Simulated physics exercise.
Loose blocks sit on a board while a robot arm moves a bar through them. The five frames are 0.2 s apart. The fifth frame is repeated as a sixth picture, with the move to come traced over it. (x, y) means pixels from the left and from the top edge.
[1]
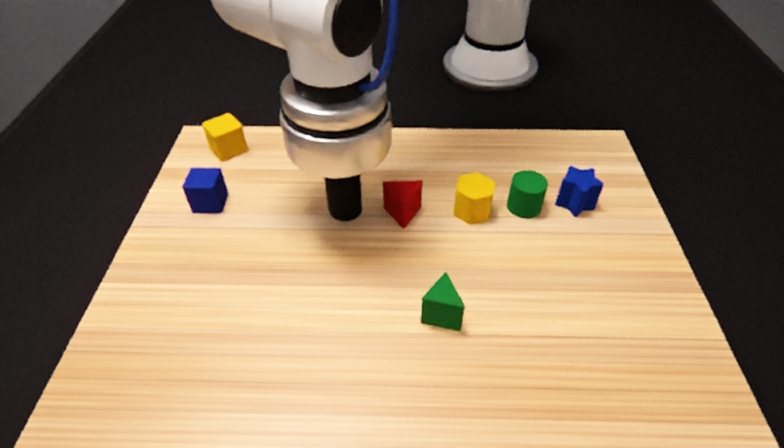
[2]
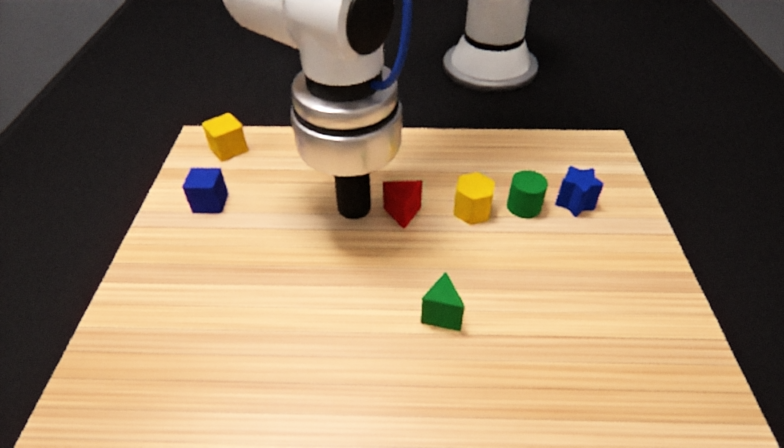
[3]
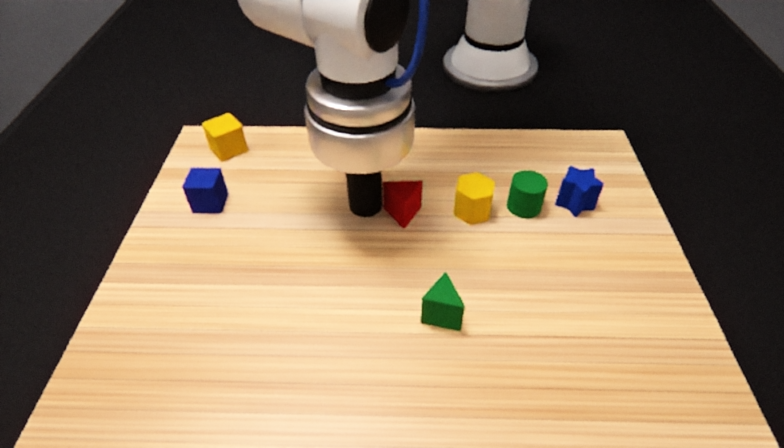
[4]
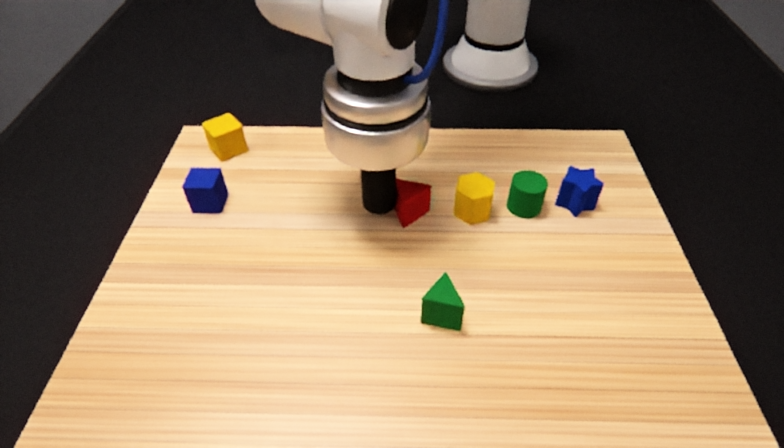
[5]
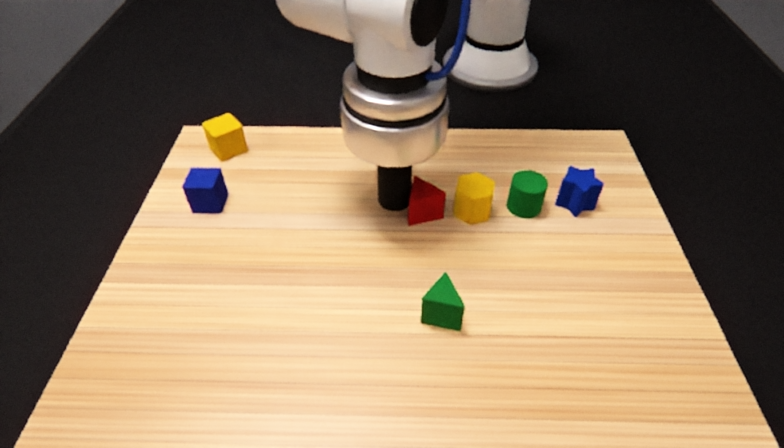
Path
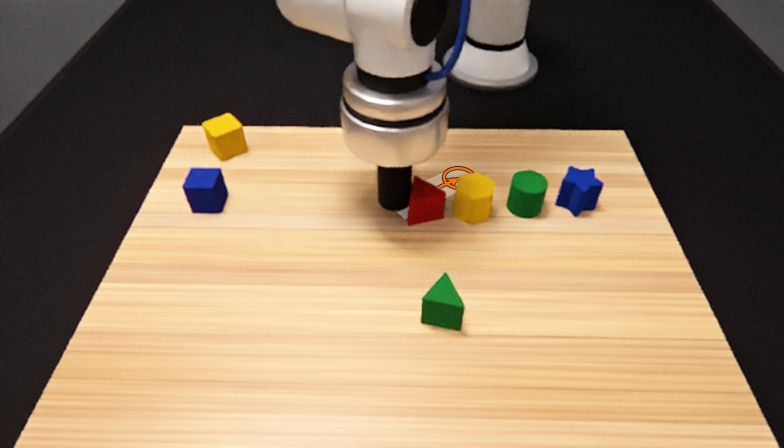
The robot arm moves its black bar right and nudges the red triangular piece rightward.
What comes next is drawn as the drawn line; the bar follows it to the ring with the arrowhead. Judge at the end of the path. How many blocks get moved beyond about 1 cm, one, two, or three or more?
One gets moved.
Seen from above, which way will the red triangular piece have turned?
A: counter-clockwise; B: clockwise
Letter B.
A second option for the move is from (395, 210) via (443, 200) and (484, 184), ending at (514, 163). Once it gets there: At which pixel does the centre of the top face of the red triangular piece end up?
Expect it around (462, 193).
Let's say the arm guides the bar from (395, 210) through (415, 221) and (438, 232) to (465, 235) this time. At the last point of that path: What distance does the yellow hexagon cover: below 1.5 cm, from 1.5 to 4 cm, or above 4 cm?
Under 1.5 cm.
Drawn move, from (395, 210) over (427, 193) to (459, 178).
The first path, step by step. One third of the way, bar at (417, 188); red triangular piece at (438, 187), turned 40° clockwise.
Two thirds of the way, bar at (439, 178); red triangular piece at (440, 187), turned 45° clockwise.
At the end, bar at (460, 168); red triangular piece at (440, 187), turned 45° clockwise; yellow hexagon still.
